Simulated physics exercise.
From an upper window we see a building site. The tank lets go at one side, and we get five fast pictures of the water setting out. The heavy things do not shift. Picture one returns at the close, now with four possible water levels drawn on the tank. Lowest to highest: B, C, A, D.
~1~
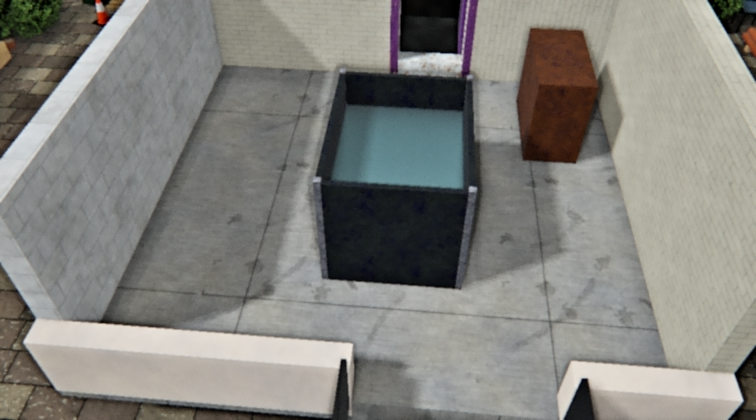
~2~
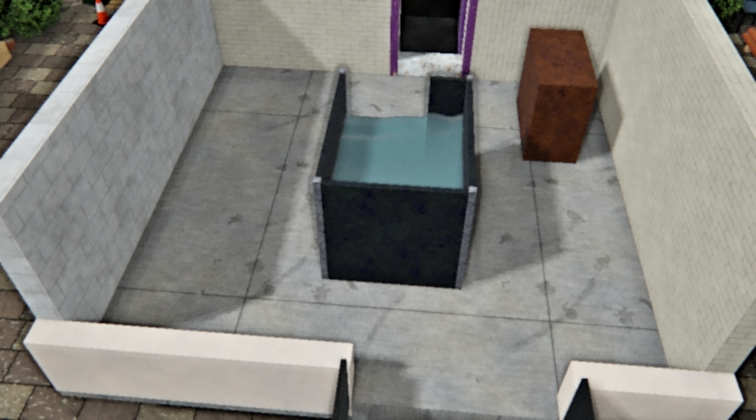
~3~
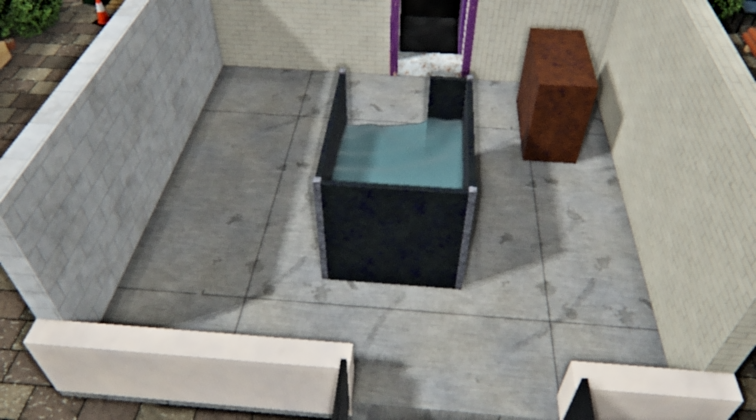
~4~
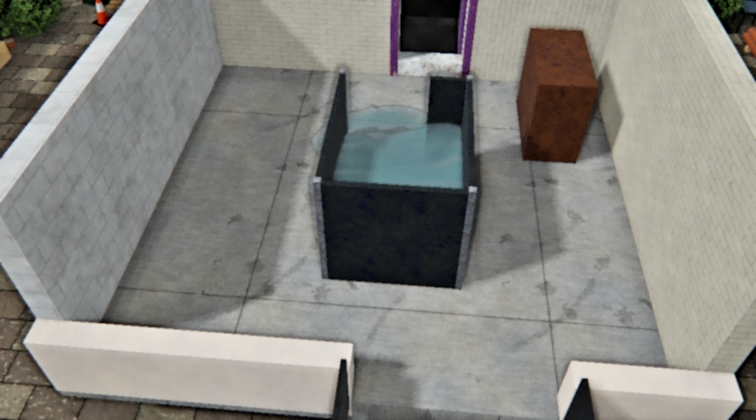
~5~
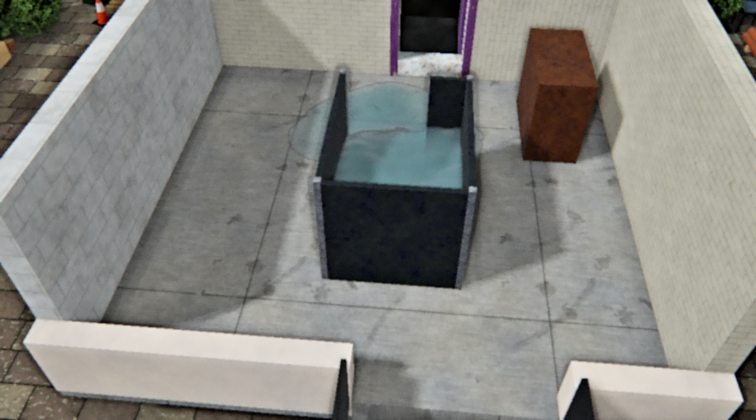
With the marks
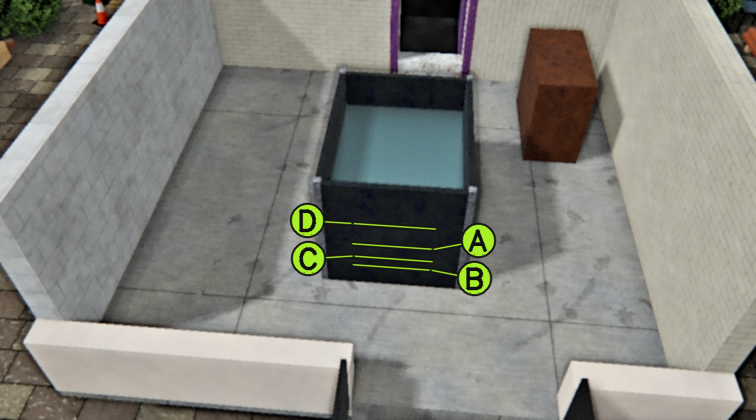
In a walled building site seen from above, a dark tank of water rests on the concrete ground, near a purple doorway and a rust-brown block. Most of its far side disappears, leaving a piece at the right, and water pours out through the gap, spreading across the ground behind and to the left.
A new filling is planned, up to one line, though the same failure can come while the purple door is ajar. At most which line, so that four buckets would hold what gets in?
Take A.
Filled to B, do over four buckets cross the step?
No, that is safe.
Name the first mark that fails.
It is D.
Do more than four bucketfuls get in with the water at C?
No, that is safe.
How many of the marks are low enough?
Three.
On the marked copy, A at (392, 246); B at (392, 267); C at (392, 258); D at (393, 226); from the bottom up B, C, A, D.
If A is chosen, a bucket or two gets in.
If B is chosen, nothing gets over.
If C is chosen, nothing gets over.
If D is chosen, about 9 bucketfuls get in.
